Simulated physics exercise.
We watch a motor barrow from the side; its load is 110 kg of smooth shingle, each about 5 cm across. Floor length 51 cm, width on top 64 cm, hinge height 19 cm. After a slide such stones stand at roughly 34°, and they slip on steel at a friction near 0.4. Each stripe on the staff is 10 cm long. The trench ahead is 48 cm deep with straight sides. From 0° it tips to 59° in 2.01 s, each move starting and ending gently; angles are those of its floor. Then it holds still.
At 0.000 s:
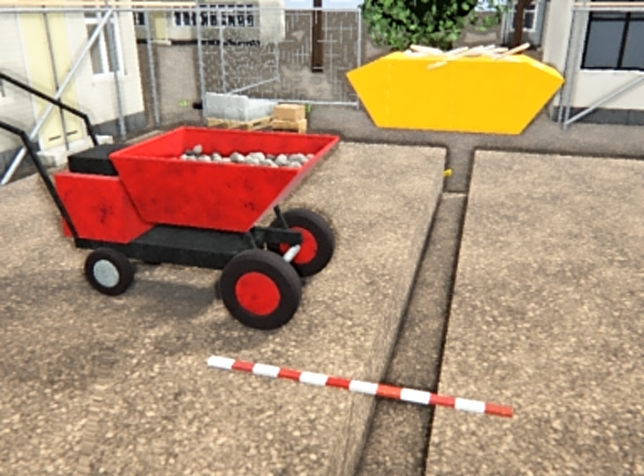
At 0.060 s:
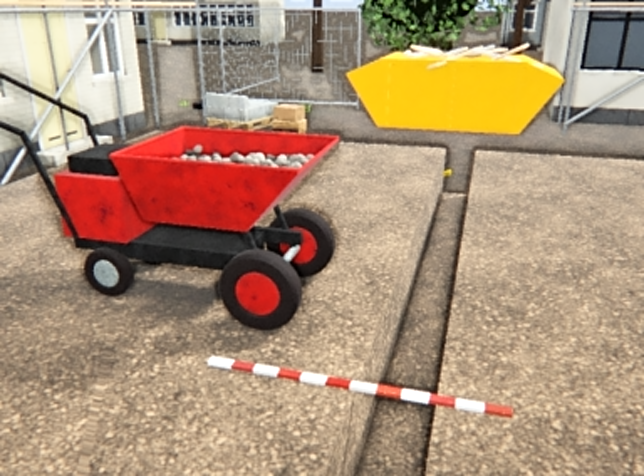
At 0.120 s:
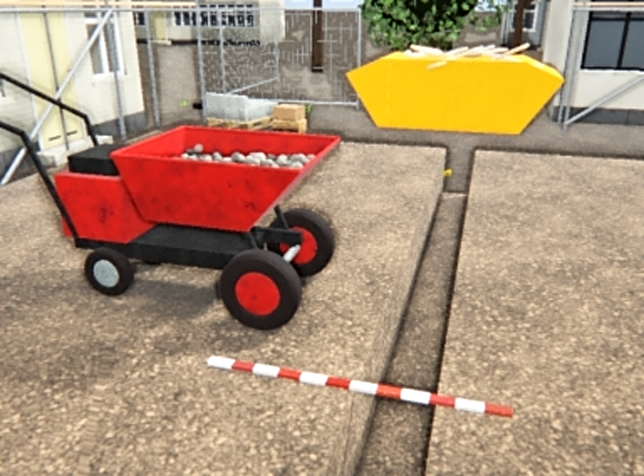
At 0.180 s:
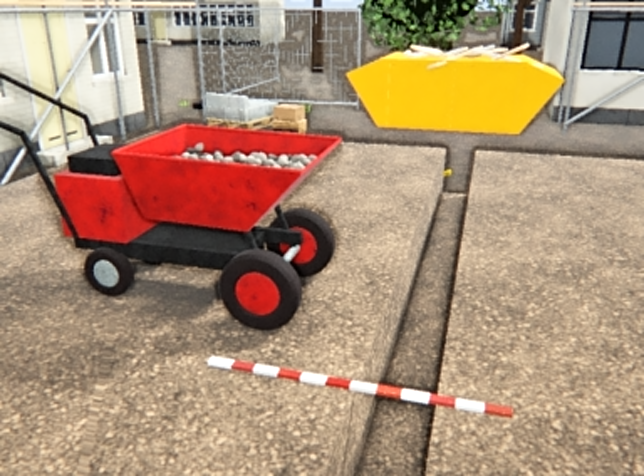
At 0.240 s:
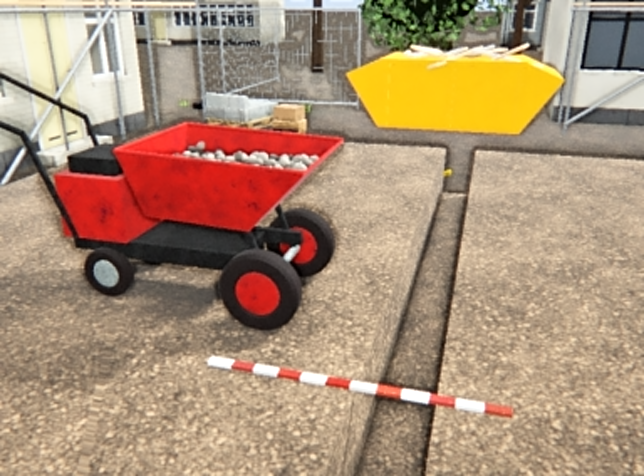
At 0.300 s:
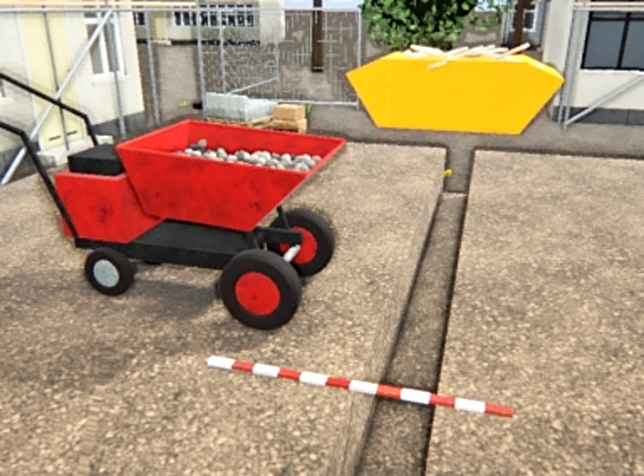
In a sunlit yard of rough, pebbly ground with a wire fence and pale buildings behind, a motor barrow is seen from the side. The red barrow stands at left with grey stones in its skip, a narrow trench to its right, a red-and-white staff lying across the trench in front, and a yellow skip behind. The barrow's skip tilts very slightly toward the right, its stones shifting a little, while everything else stays still.
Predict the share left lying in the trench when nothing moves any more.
Some 73 per cent of it.
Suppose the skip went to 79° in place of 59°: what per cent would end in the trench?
It would be near 65 per cent.
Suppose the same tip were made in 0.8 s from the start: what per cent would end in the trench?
Then about 55 per cent.
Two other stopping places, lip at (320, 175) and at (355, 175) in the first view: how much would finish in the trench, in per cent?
First some 50, then 20 per cent.
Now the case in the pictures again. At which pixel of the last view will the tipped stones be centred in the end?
Near (428, 383).
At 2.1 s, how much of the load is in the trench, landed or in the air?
About 25 per cent by then.
After 1.5 s the floor is at 50°; 100 % in the skip; the foremost stones are at (384, 233).
After 2.1 s the floor is at 59°; 64 % in the skip, 24 % in the trench, 11 % past the trench; the foremost stones are at (495, 341).
After 2.5 s the floor is at 59°; 38 % in the skip, 36 % in the trench, 26 % past the trench; the foremost stones are at (585, 348).
After 4.4 s the floor is at 59°; 0 % in the skip, 73 % in the trench, 27 % past the trench; the foremost stones are past the picture's edge.
